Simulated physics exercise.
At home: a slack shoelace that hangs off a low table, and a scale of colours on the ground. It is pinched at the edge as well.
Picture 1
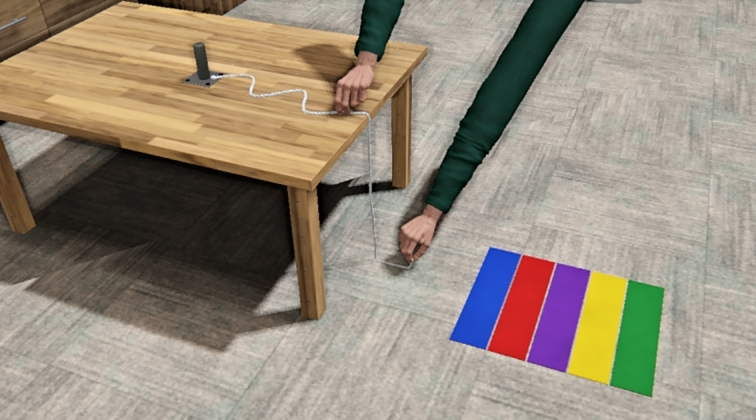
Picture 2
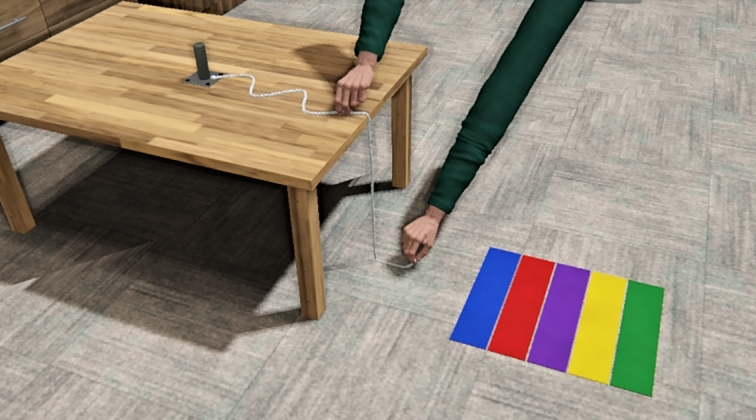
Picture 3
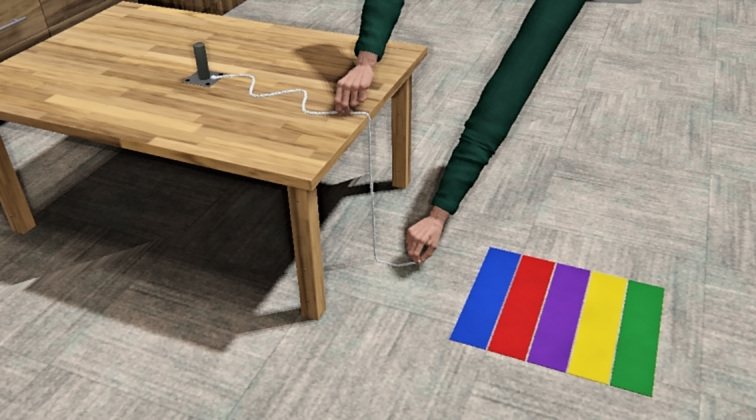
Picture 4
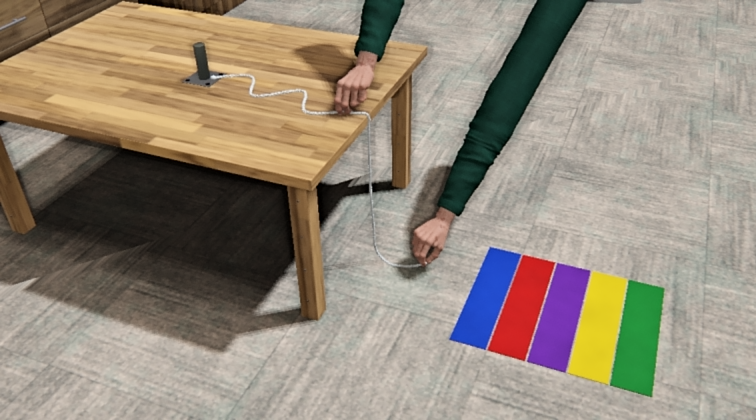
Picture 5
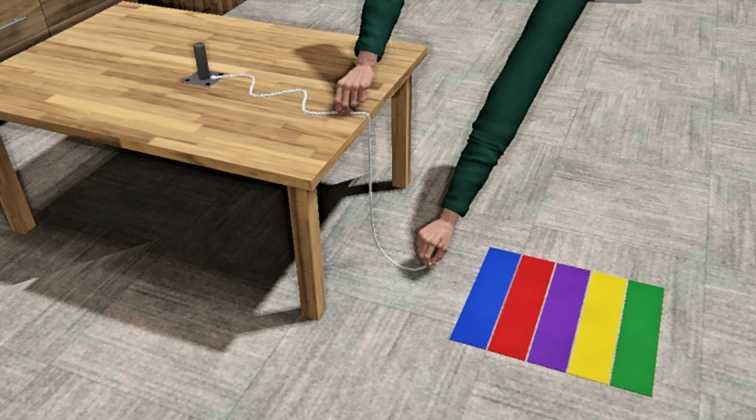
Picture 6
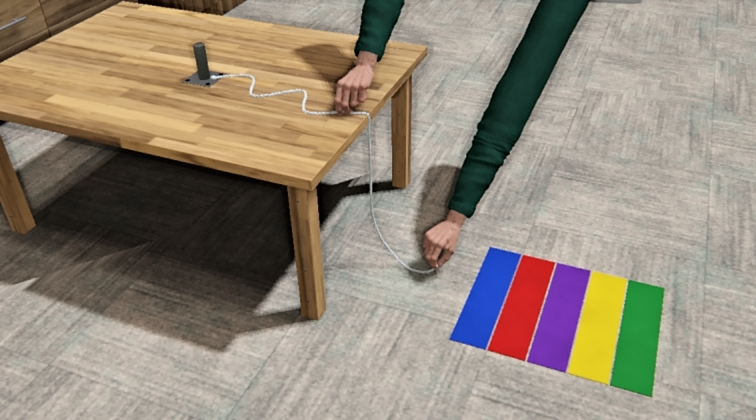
One hand pinched a white shoelace at the edge of a low wooden table while the other drew its hanging end slightly to the right, near a striped colour scale on the floor.
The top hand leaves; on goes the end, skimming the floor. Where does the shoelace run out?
It halts on the yellow strip.
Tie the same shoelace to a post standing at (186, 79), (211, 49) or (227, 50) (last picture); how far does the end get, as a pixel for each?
In that order: (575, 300), (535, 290) and (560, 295).
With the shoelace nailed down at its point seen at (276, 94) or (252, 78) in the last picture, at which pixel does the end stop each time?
In that order: (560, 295) and (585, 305).
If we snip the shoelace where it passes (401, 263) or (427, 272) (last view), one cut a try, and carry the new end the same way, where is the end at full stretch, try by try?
Try by try, around (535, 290) and (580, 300).
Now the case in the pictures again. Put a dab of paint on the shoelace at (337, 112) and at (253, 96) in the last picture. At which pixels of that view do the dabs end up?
Near (394, 139) and (283, 95).
Soon after, end near (528, 288); over red.
Then, end near (573, 300); over purple.
At full stretch, end near (599, 306); over yellow. Over yellow.
